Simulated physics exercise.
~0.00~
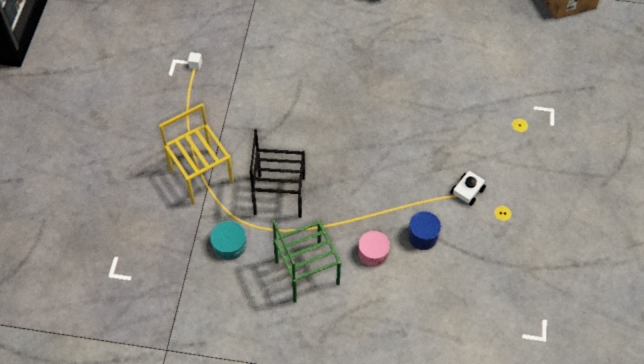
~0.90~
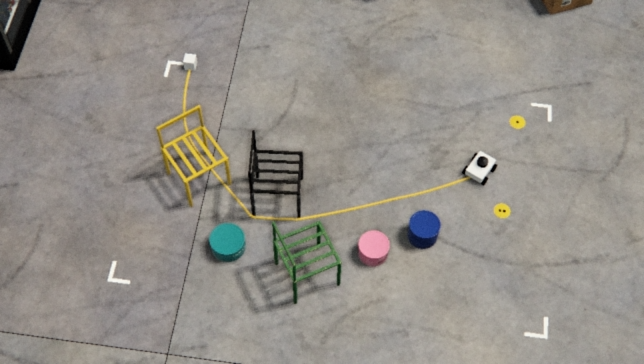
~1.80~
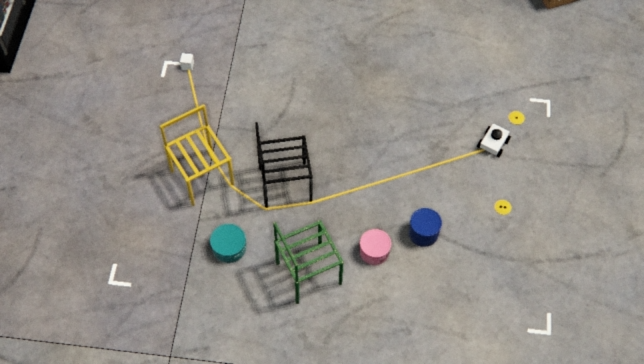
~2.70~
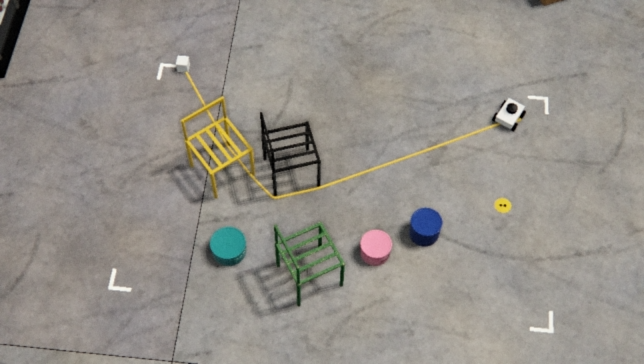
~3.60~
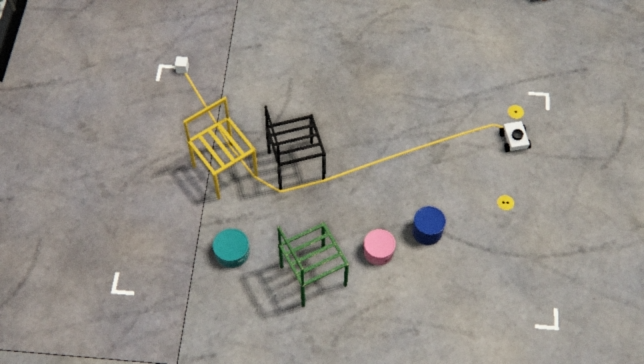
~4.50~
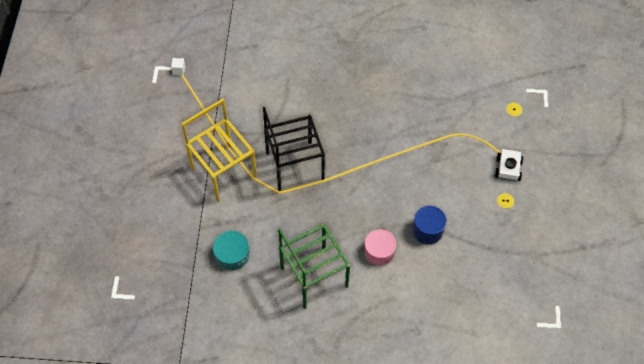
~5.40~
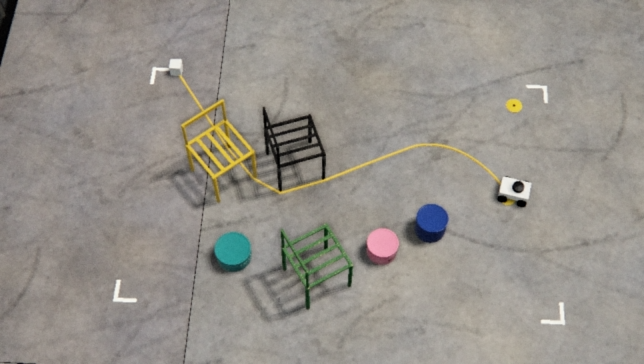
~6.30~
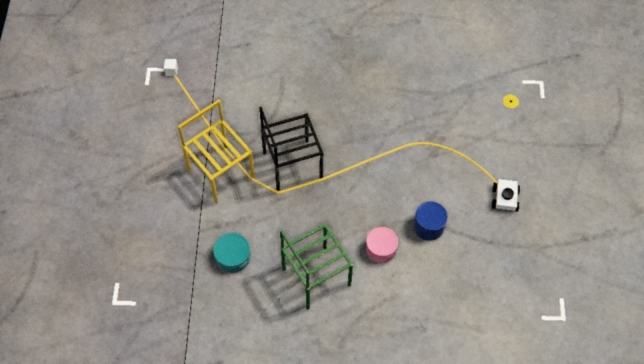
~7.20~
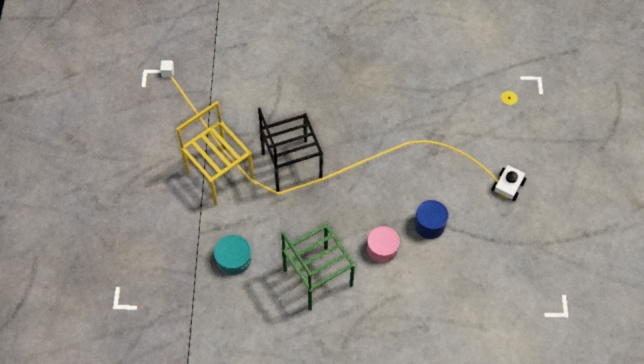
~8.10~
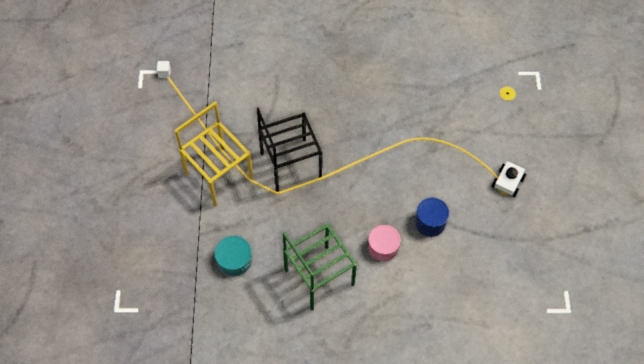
A small white cart pulls a yellow lead that shifts two chairs, then turns back and stops.
